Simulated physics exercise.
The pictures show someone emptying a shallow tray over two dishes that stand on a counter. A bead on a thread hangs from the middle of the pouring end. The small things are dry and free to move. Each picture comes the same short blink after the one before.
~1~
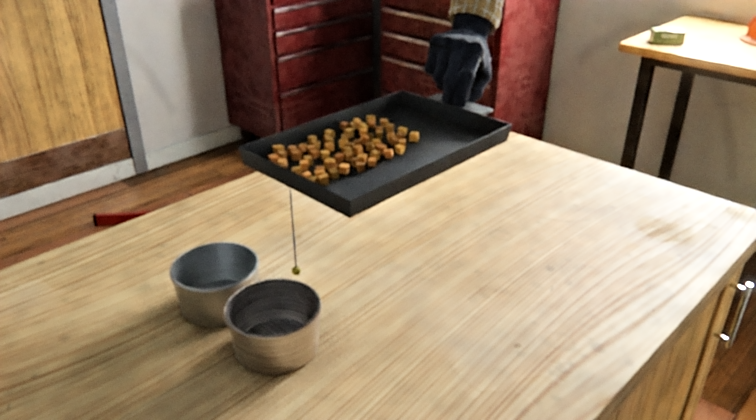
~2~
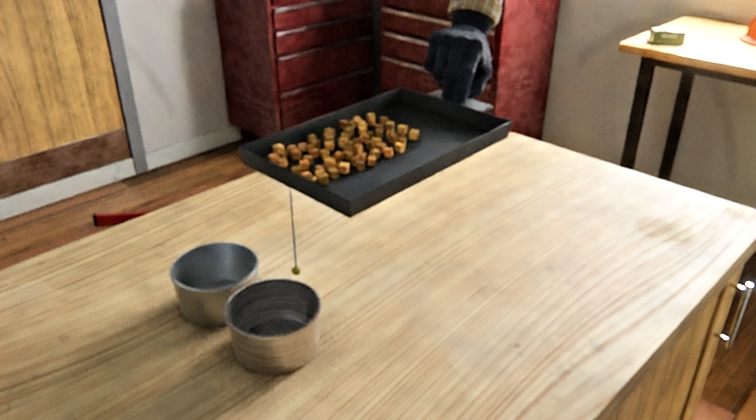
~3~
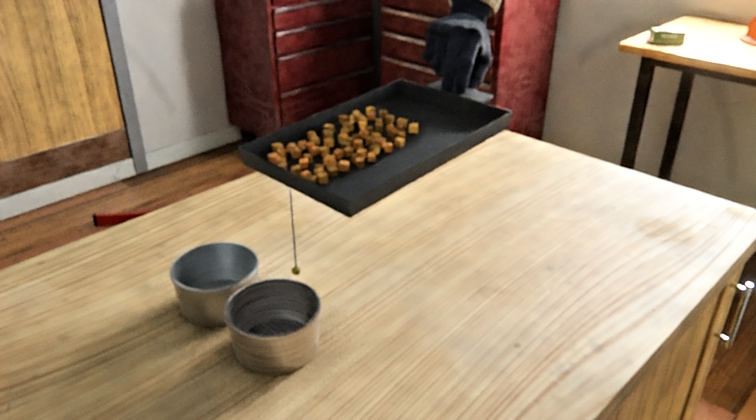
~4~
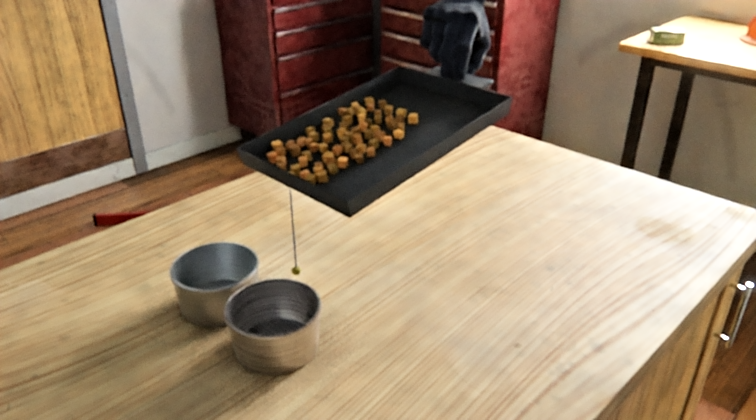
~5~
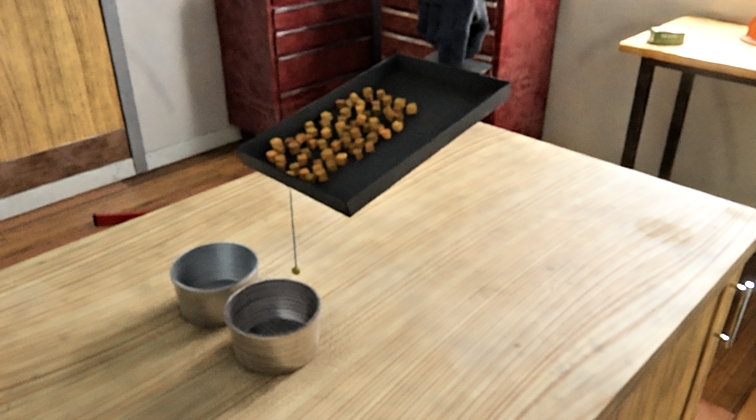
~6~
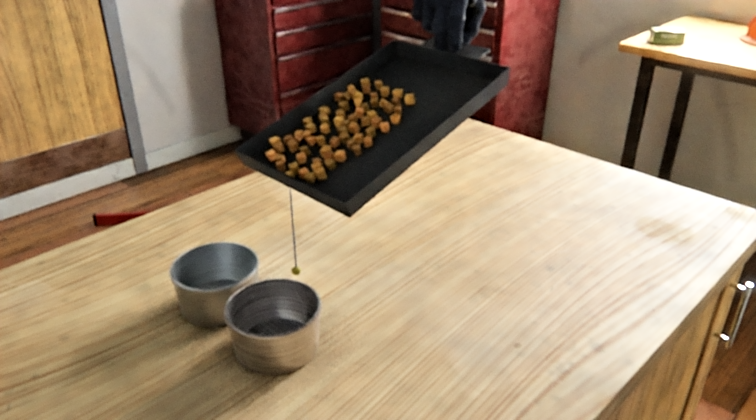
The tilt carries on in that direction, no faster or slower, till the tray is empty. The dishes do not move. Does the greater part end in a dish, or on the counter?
In the dishes lies more than half of it.
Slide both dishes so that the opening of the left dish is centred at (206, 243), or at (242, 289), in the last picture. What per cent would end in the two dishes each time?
About 40 and 80 per cent.
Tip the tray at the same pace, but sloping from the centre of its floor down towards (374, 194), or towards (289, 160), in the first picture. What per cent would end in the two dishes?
In turn 10 and 30 in a hundred.
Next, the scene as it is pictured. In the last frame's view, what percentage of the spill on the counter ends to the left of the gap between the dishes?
Roughly 80 in a hundred.
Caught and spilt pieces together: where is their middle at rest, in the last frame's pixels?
At about (254, 337).
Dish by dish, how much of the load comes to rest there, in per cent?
The left dish has 30 per cent, the right dish has 50.
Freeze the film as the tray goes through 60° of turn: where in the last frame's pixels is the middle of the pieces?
At about (281, 151).
Shortly afterwards, tray tipped steeply; the whole lot on the tray.
Next, tray tipped right over; all but a few on the tray; only a few in the right dish; only a few outside both.
Some moments later, tray tipped past a quarter turn; near half in the right dish; near a quarter in the left dish; near a quarter outside both.
In the end, tray tipped past a quarter turn; near half in the right dish; near a quarter in the left dish; near a quarter outside both.
